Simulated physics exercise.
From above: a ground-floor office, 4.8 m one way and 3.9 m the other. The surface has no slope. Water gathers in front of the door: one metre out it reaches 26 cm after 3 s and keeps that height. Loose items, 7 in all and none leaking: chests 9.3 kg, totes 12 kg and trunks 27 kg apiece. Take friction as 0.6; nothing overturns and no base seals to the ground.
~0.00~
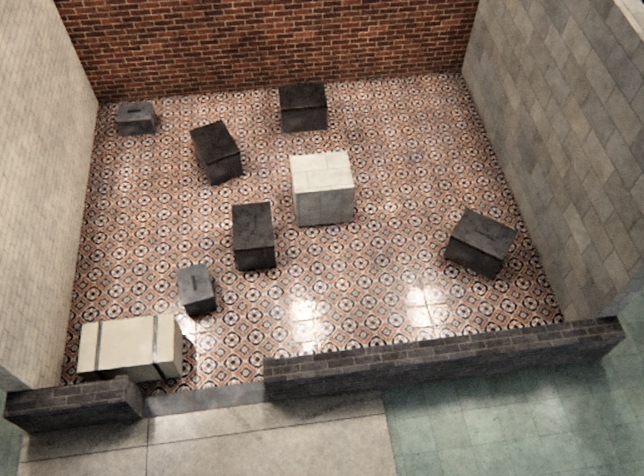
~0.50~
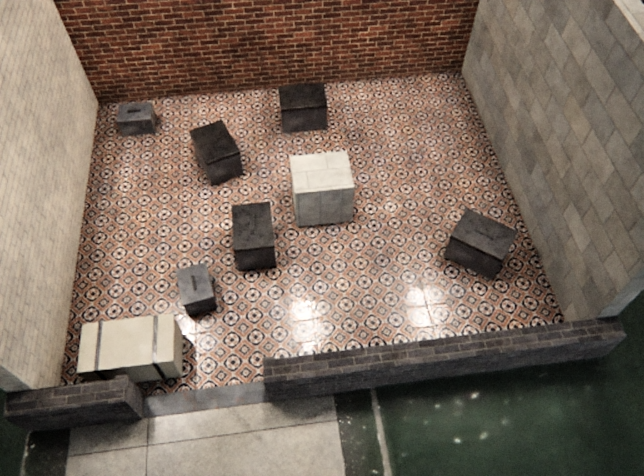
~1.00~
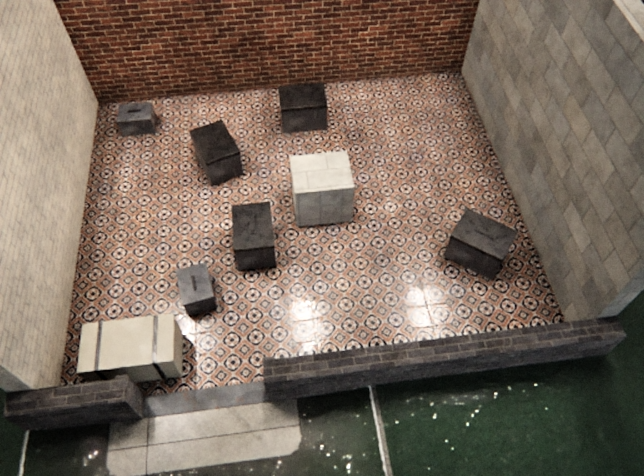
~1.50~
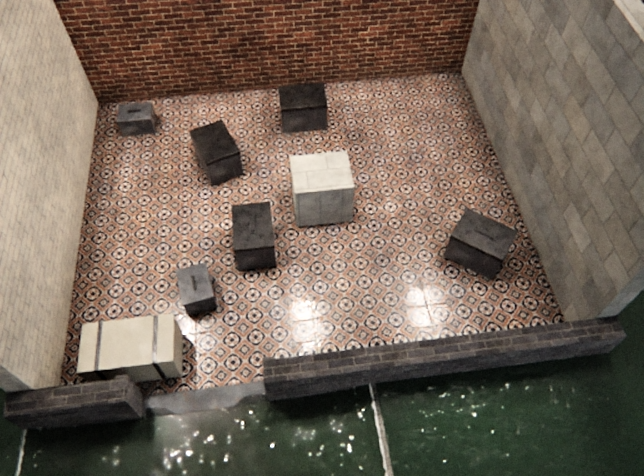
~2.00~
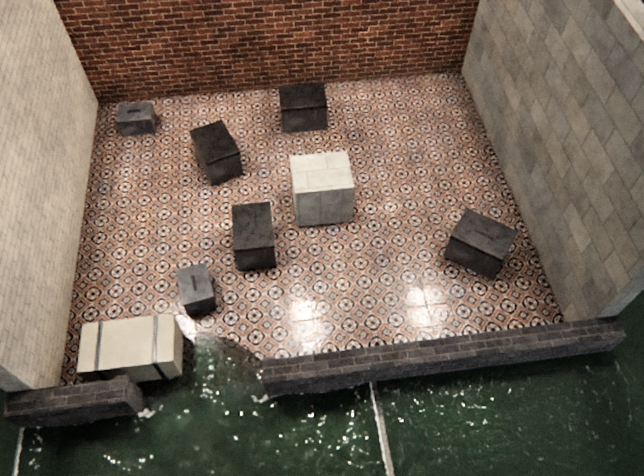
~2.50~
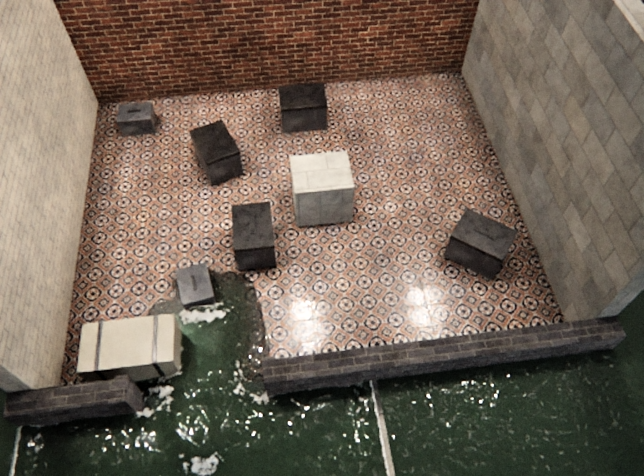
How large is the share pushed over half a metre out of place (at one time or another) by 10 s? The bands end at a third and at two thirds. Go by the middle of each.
Share: Two thirds or above.
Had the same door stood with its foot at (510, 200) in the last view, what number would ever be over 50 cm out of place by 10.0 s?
Then 6.
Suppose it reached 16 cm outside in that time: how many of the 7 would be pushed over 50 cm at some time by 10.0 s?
In that case 2 of them.
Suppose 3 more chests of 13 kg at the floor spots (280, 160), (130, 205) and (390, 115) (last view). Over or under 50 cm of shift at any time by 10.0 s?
In turn: Over, more, past it.
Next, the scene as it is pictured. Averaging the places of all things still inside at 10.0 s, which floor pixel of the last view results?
Around (382, 181).
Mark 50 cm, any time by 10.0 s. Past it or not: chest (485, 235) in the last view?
Answer: Under.
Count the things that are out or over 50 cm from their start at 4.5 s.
I count 3.
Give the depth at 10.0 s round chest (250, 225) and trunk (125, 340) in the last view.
About 9 and 12 cm.
After 3.5 s 0 of 7 are over 50 cm from their spots; 0 afloat.
After 4.5 s 3 of 7 are over 50 cm from their spots; 0 afloat.
After 7.0 s 6 of 7 are over 50 cm from their spots; 4 afloat.
After 10.0 s 5 of 7 are over 50 cm from their spots, and 6 have been at some point; 7 afloat.
